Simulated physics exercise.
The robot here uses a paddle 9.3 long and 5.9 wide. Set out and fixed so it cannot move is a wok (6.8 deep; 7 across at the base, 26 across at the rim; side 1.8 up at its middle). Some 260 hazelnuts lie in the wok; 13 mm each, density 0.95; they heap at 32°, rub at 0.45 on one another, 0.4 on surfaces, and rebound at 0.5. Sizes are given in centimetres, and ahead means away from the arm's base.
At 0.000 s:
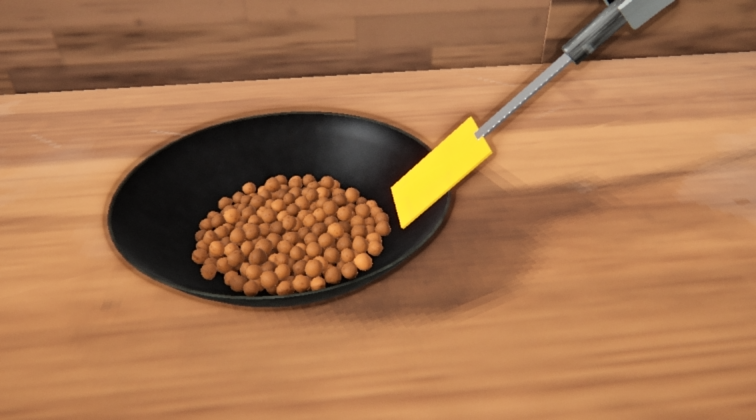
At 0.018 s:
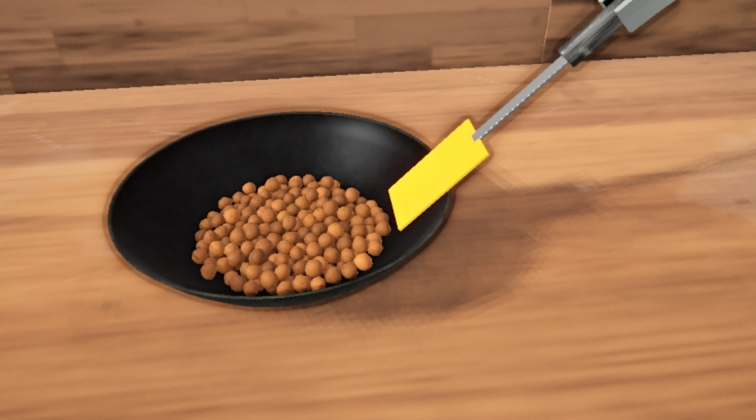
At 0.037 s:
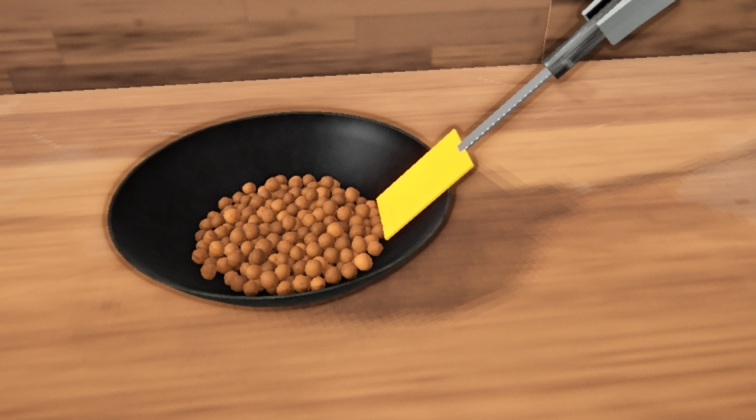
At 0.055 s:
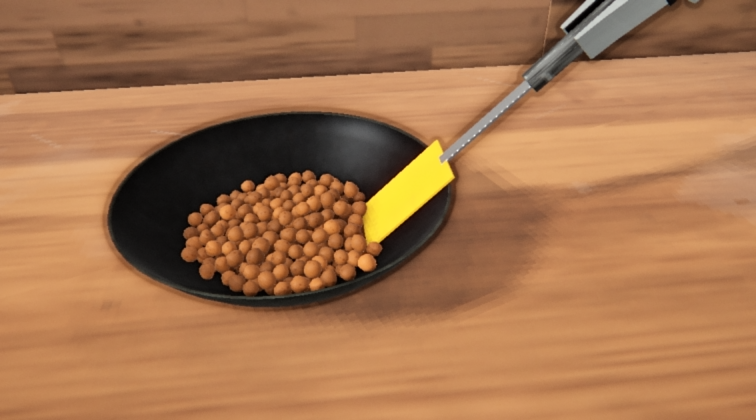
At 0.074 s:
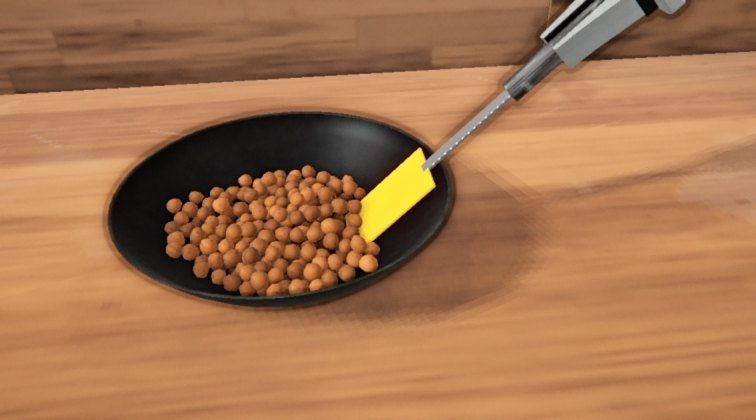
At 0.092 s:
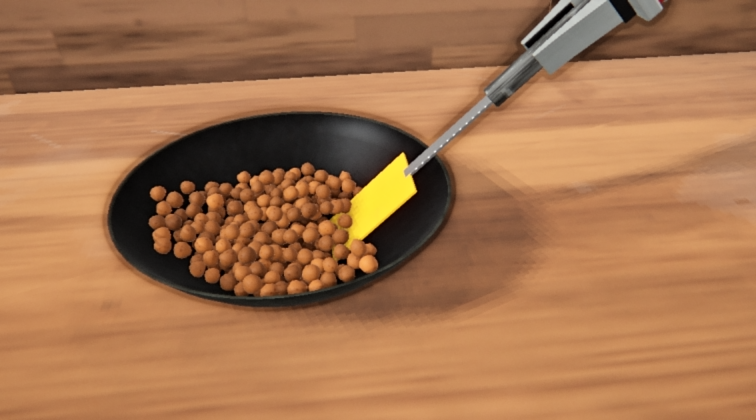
A yellow paddle on a robot arm pushes a heap of hazelnuts leftward across a black wok.
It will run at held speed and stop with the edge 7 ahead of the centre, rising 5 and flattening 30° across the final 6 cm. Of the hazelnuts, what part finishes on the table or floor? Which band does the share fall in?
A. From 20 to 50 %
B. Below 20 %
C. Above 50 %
Option B: Below 20 %.
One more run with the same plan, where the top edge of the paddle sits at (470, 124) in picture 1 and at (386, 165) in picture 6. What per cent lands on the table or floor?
Around 20 per cent finishes there.
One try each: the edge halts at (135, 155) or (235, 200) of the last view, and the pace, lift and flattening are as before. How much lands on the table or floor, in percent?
The two tries give near 25 and near 0 in a hundred.
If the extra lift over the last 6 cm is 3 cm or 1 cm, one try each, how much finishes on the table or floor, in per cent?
I'd put it near 5 in a hundred, then near 5 in a hundred.
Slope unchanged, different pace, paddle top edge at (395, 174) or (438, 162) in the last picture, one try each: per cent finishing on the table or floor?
Close to 15 per cent in the first try and close to 0 per cent in the second.
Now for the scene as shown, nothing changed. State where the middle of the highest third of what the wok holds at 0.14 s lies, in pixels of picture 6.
Roughly pixel (228, 214).
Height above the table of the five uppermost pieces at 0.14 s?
7 cm or so.
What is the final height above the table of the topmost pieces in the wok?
About 6.0 cm above the table.
By 0.14 s, sloping 43°, highest piece 7 above the table; 262 in the wok.
By 0.18 s, sloping 31°, highest piece 8 above the table; 261 in the wok, 1 on the blade or in flight.
By 0.40 s, sloping 14°, highest piece 10 above the table; 228 in the wok, 9 on the table or floor, 25 on the blade or in flight.
By 1.45 s, sloping 14°, highest piece 6 above the table; 228 in the wok, 34 on the table or floor.
Final count, 228 in the wok, 34 on the table or floor. That is 13 % on the table or floor.
